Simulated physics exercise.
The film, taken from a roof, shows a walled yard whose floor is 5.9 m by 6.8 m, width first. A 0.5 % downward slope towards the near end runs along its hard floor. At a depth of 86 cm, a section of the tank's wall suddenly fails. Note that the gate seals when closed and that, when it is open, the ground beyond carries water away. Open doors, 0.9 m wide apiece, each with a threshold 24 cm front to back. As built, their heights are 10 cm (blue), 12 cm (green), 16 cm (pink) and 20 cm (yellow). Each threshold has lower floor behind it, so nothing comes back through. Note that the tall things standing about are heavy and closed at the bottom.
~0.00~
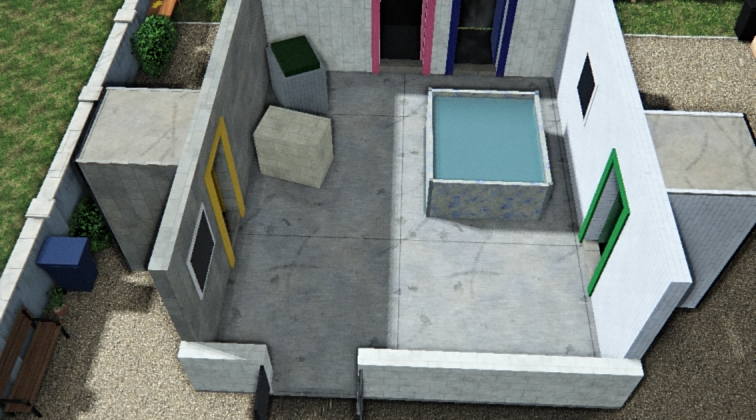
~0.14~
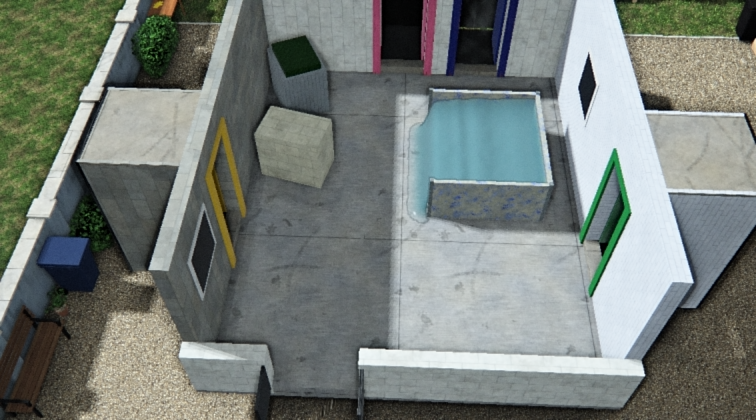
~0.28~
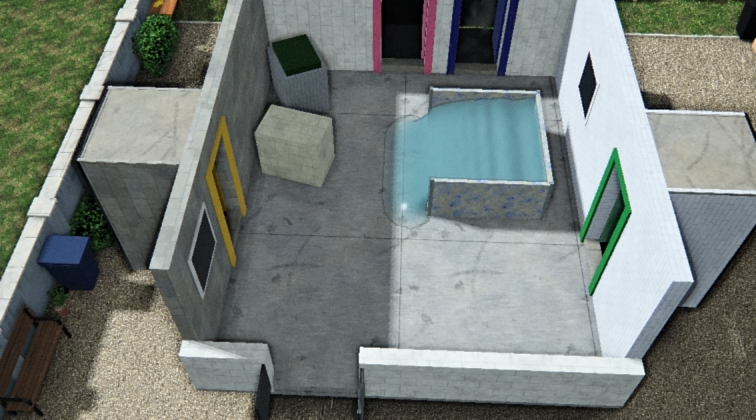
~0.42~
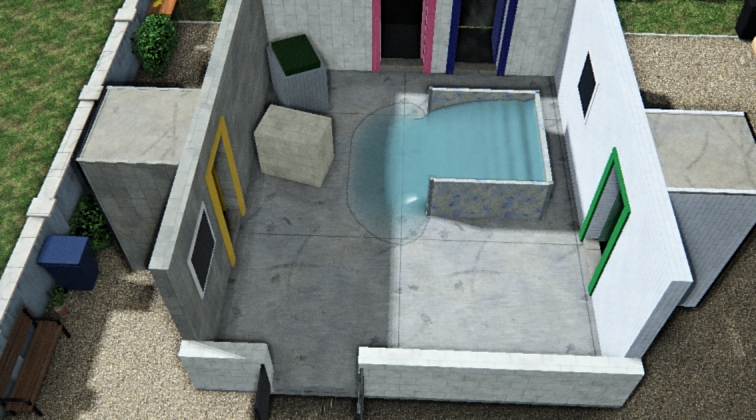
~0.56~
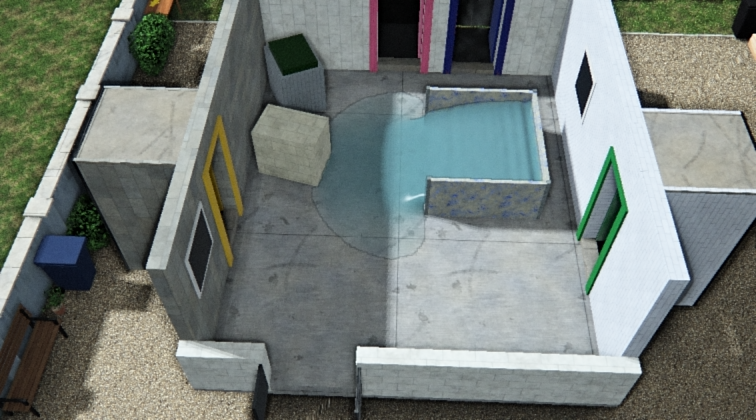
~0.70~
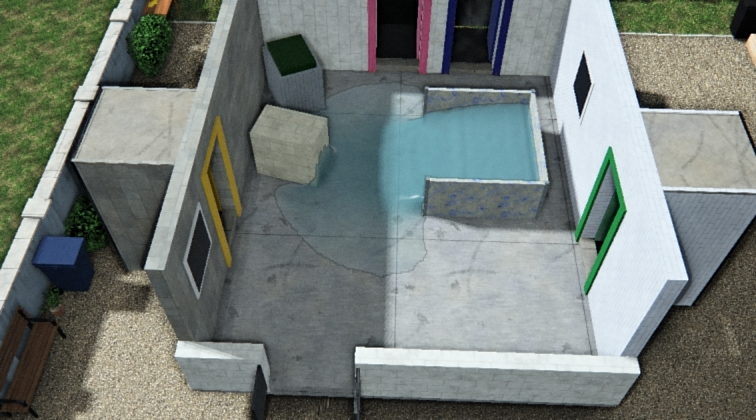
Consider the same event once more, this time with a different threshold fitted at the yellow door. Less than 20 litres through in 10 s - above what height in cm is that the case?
Above about 28 cm.
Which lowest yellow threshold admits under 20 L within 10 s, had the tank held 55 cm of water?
You'd need a step of close to 17 cm.
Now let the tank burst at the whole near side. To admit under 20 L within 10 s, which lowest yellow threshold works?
At least roughly 15 centimetres tall.
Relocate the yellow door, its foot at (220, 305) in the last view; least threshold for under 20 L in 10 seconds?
Something near 21 cm.
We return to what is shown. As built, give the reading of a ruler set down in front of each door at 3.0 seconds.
At the blue door the depth is 0 cm, at green 0 cm, at pink 9 cm and at yellow 19 cm.
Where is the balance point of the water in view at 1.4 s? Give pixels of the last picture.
The centre of all the water is around (396, 170).
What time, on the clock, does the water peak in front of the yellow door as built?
The level tops out around 1.4 s.
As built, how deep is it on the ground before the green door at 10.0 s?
About 15.0 cm.
After 1.4 s water covers 40 % of the floor, deepest (55 cm) near (257, 127); 34 cm at the yellow door, 9 litres in over its 20 cm threshold.
After 3.0 s water covers 50 % of the floor, deepest (45 cm) near (268, 72); 19 cm at the yellow door, 82 litres in over its 20 cm threshold.
After 10.0 s water covers 95 % of the floor, deepest (16 cm) near (573, 251); 3 cm at the yellow door, 84 litres in over its 20 cm threshold.
At the yellow door as built, the water arrived by 1.1 s and peaked near 34 cm at 1.4 s.
Run again over the same 10 s with other heights there, 49 litres in over 24 cm, 5 litres over 32.5 cm. The limit of 20 litres is kept from about 28 cm up.
